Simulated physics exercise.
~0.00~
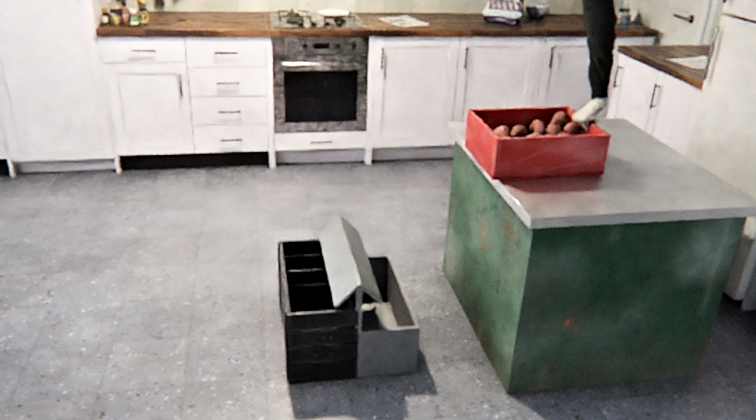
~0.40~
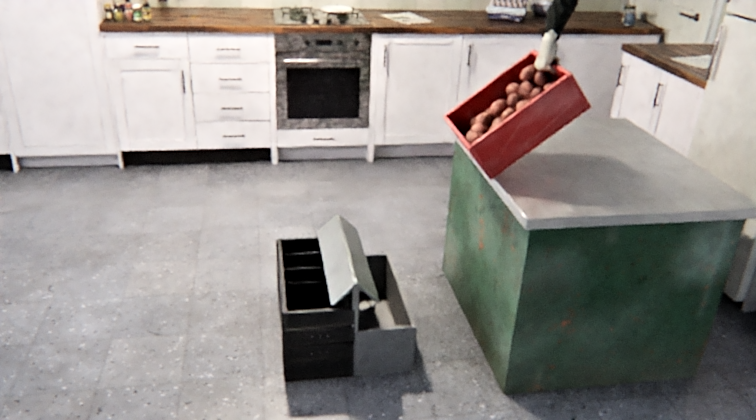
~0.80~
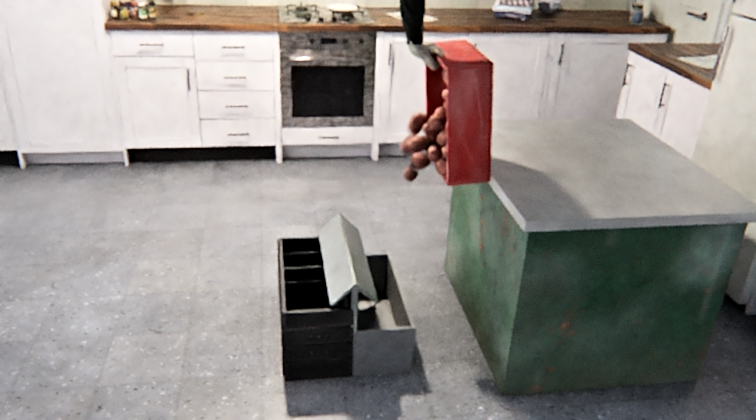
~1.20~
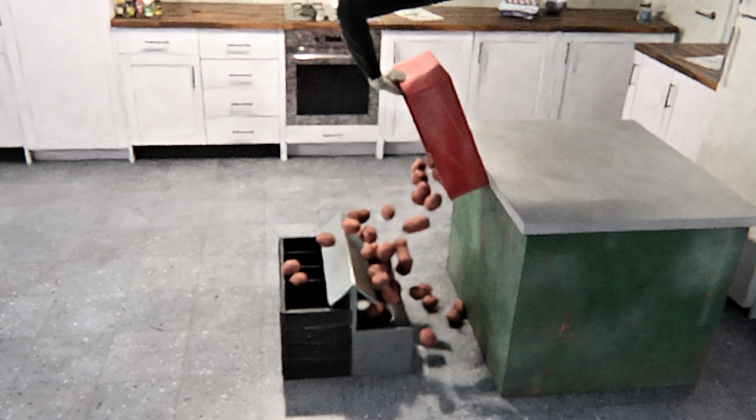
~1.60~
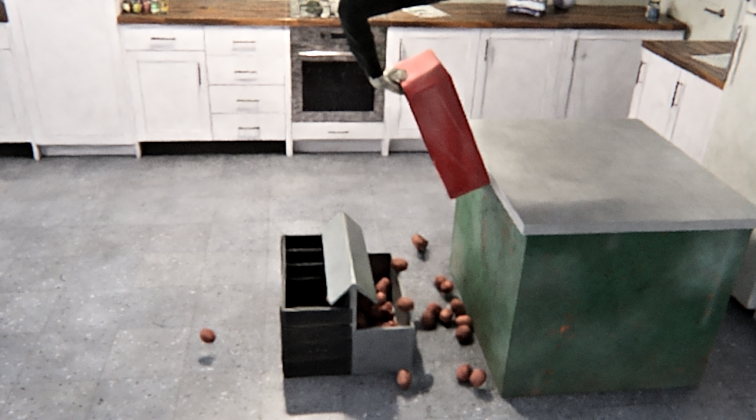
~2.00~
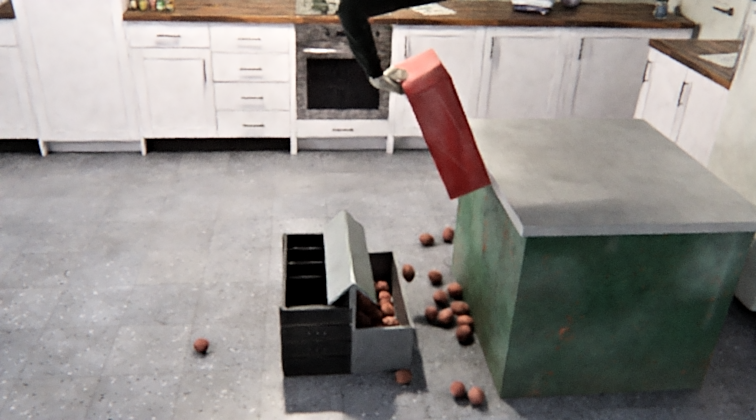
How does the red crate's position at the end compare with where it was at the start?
At the start the red crate sat level on top of the green bench, but by the end it was further left, held steeply tipped with its lower end by the bench's left edge.
